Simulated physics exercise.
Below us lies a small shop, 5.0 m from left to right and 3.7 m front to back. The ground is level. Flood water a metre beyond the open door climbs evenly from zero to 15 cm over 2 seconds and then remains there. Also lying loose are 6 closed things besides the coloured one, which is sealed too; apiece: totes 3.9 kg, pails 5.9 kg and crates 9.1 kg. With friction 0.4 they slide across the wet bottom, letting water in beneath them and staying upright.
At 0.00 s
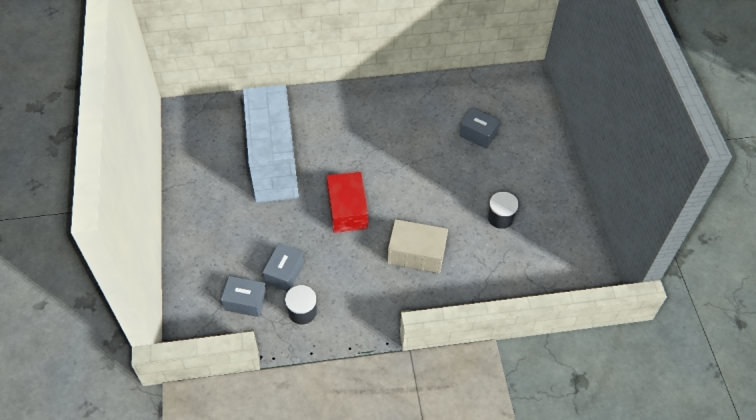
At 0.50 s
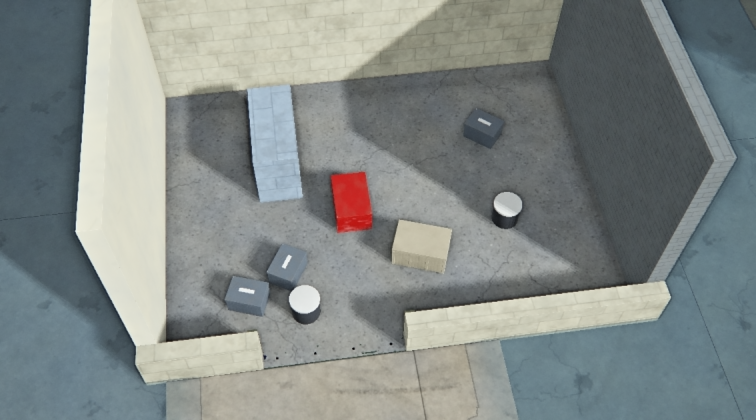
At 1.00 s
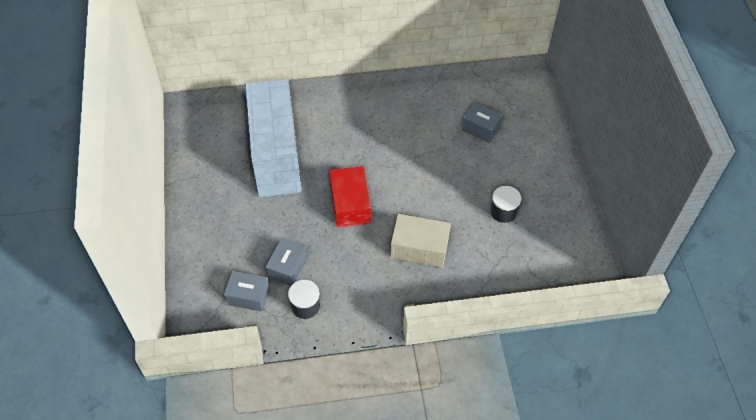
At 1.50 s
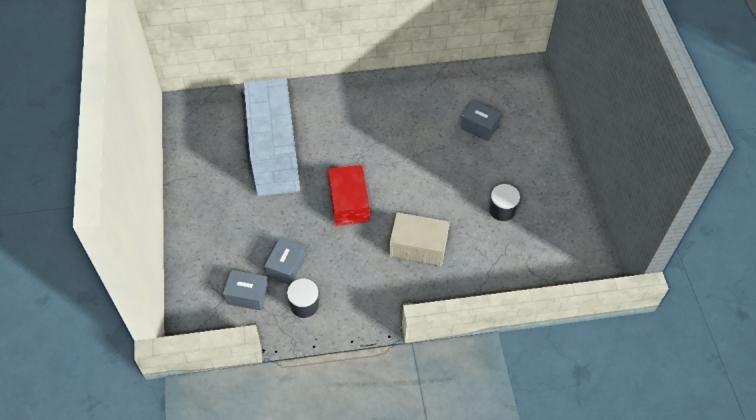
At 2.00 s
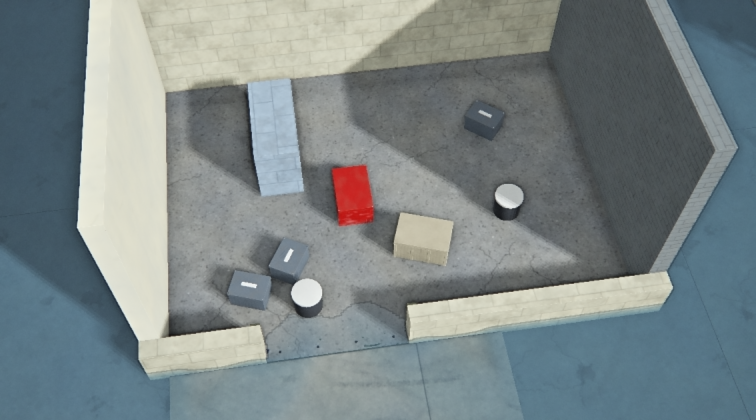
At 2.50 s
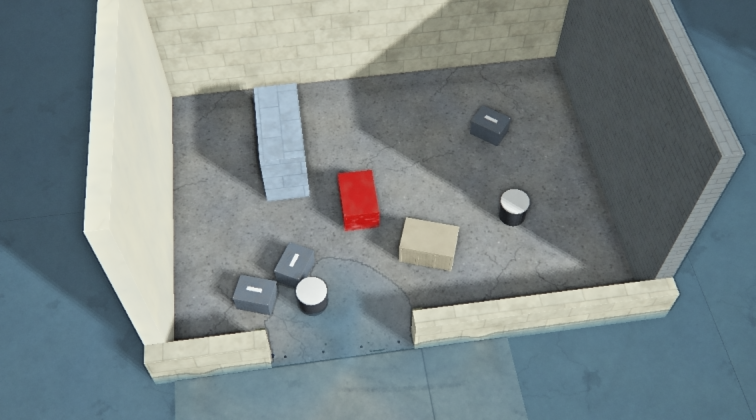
Small shop seen from above, water spreading across the ground outside, then seeping through the doorway toward crates and pails inside.
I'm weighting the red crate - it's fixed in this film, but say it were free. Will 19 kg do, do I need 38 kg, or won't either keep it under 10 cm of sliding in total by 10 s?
You need 38 kg.
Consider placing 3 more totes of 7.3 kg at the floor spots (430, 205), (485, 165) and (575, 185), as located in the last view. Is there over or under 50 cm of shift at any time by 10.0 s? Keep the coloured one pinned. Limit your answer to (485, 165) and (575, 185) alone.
The first is not as far, the second not as far.
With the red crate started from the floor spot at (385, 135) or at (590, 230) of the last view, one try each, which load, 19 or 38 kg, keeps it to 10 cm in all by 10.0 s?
Going in order: Both weights work, both weights work.
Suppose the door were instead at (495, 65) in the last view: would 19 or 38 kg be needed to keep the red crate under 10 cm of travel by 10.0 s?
Result: The lesser mass is plenty.
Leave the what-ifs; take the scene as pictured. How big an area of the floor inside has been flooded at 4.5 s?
9.5 m2.
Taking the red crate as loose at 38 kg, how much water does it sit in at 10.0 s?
7 cm, roughly.
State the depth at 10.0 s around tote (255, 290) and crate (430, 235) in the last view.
Depth approx. 5 cm / 2 cm.
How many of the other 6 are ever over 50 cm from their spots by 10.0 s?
Counting them up, I find 4.
After 3.5 s the red crate would be 4 cm from its start with 19 kg and 0 cm from its start with 38 kg; 4 cm of water round it then.
After 4.5 s the red crate would be 21 cm from its start with 19 kg and 0 cm from its start with 38 kg; 4 cm of water round it then.
After 7.0 s the red crate would be 21 cm from its start with 19 kg and 0 cm from its start with 38 kg; 5 cm of water round it then.
After 10.0 s the red crate would be 45 cm from its start with 19 kg and 0 cm from its start with 38 kg; 7 cm of water round it then.
